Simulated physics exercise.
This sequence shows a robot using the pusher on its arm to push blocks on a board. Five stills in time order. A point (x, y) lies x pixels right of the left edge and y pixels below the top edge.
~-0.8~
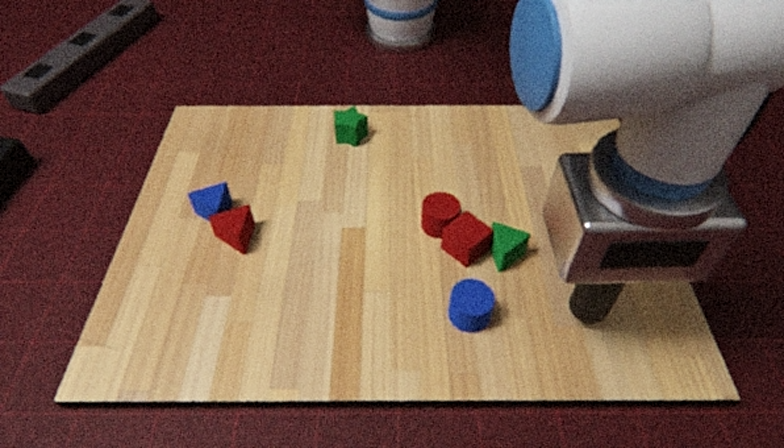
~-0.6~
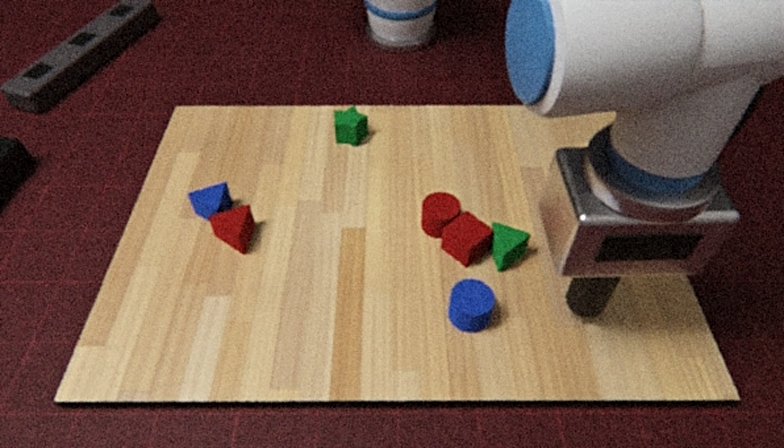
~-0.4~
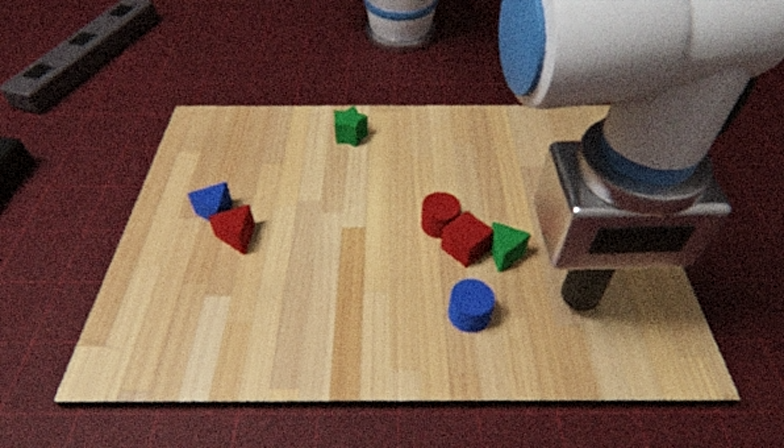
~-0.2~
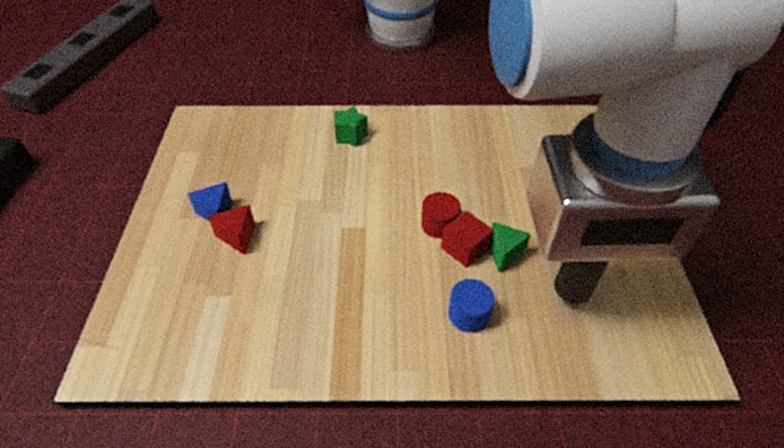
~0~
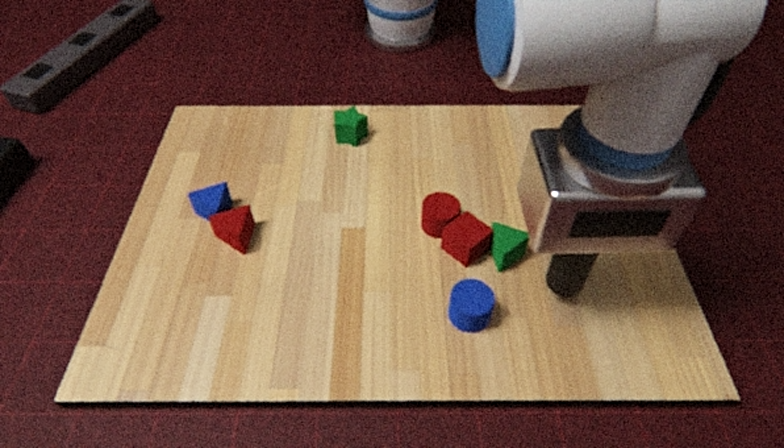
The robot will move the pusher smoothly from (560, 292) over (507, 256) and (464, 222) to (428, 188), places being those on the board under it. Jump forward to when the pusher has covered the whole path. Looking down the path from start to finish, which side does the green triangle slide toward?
The right.
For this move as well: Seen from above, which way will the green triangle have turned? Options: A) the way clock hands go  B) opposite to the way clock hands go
Correct choice: A.
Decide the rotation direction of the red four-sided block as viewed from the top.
From the top, the block rotates counterclockwise.
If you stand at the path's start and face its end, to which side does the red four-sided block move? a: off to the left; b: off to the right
(a)
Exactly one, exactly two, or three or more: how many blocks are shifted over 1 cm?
Total: Three-plus.
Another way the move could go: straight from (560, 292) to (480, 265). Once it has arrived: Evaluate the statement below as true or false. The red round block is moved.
Verdict: True.
On the path given first. One third of the way, pusher (509, 247); red round block (426, 200); red four-sided block (459, 224), turned 40° anticlockwise; green triangle (489, 218), turned 15° clockwise.
Two thirds of the way, pusher (465, 212); red round block (417, 199); red four-sided block (443, 220), turned 85° anticlockwise; green triangle (447, 184).
At the end, pusher (428, 179); red round block (417, 199); red four-sided block (442, 220), turned 85° anticlockwise; blue round block unmoved; green triangle (417, 151), turned 20° clockwise.
